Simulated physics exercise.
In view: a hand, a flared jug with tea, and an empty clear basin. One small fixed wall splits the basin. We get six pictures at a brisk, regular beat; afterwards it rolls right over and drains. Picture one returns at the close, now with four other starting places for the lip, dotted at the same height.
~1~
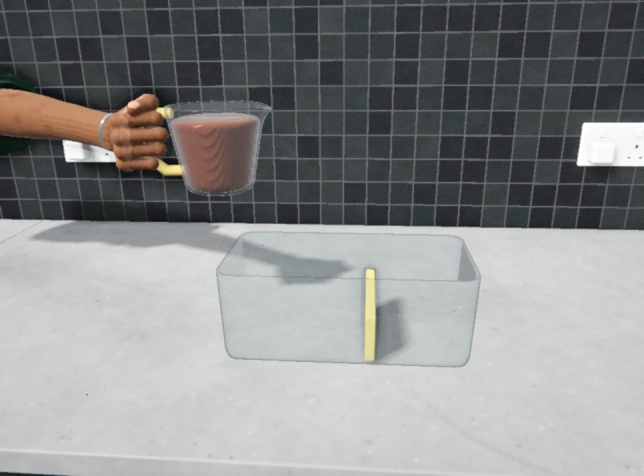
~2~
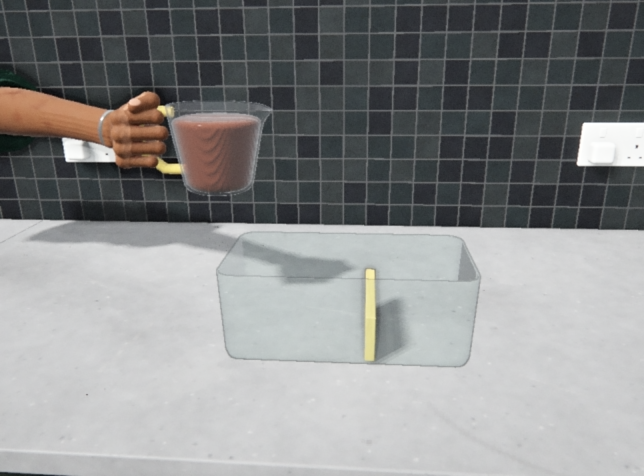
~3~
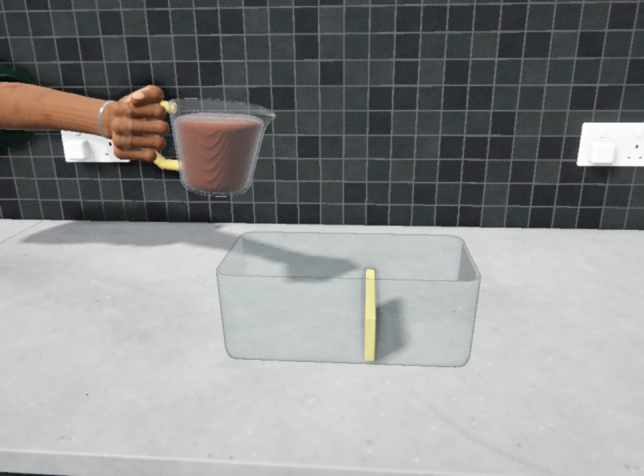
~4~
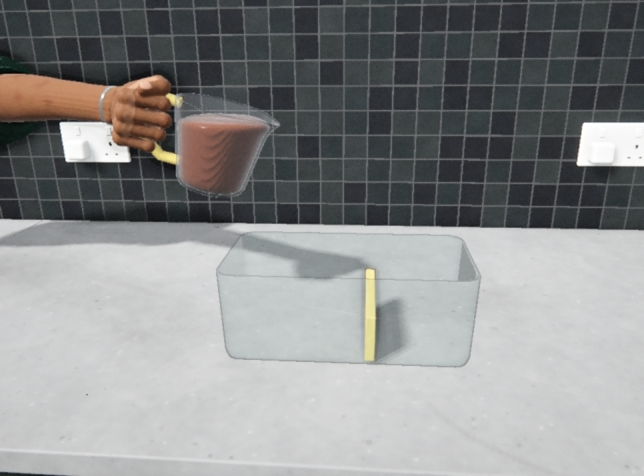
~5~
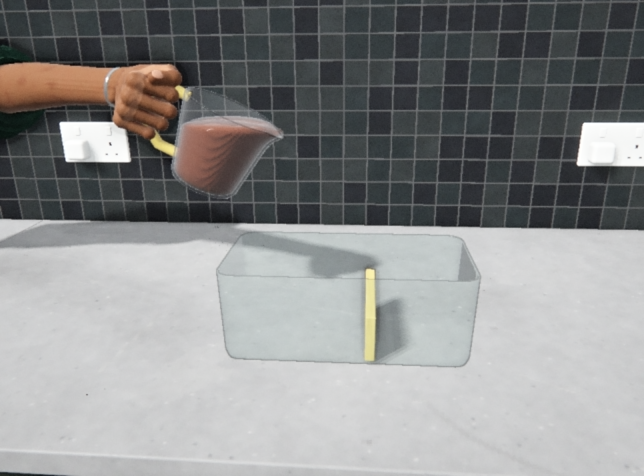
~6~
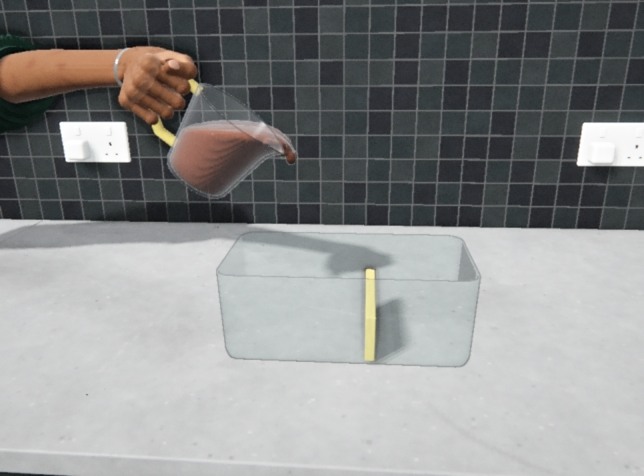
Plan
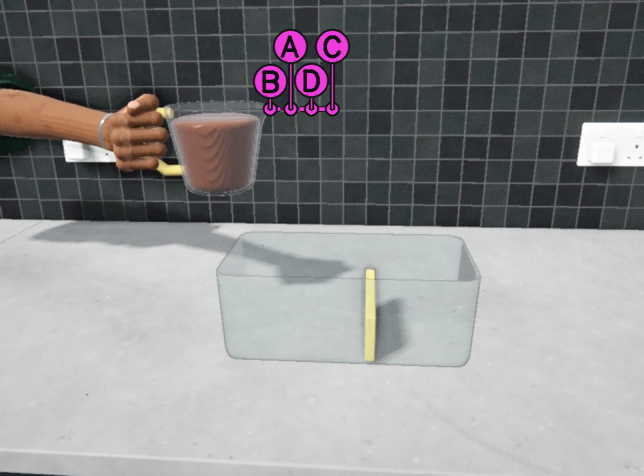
A hand reaches in from the left above a pale grey countertop, seen from the front at a fixed view, with dark square tiles and white wall sockets behind. It grips a clear flared jug of reddish-brown tea by its yellow handle, above and left of an empty clear basin with a yellow upright strip. The hand holds nearly still, then tilts the jug rightward until tea passes over the lip.
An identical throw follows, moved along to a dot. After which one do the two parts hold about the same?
The answer is place C.
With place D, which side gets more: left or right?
The left one.
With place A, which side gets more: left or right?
The left side.
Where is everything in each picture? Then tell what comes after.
Upright, lip at (269, 109); basin from (226, 354) to (469, 363); top of the wall at (371, 291); nothing has left yet.
Upright, lip at (270, 110); nothing has left yet.
Tipped about 7°, lip at (274, 116); nothing has left yet.
Tipped about 15°, lip at (278, 125); nothing has left yet.
Tipped about 26°, lip at (281, 137); tea is over the lip, down to (281, 137).
Tipped about 39°, lip at (282, 152); tea is over the lip, down to (291, 161).
On the marked copy, A at (290, 108); B at (270, 109); C at (332, 108); D at (311, 108).
Choosing A, about 93 % ends left of the wall and 4 % right of it; 3 % is lost outside.
Choosing B, about 95 % ends left of the wall and 3 % right of it.
Choosing C, about 48 % ends left of the wall and 50 % right of it.
Choosing D, about 76 % ends left of the wall and 22 % right of it.
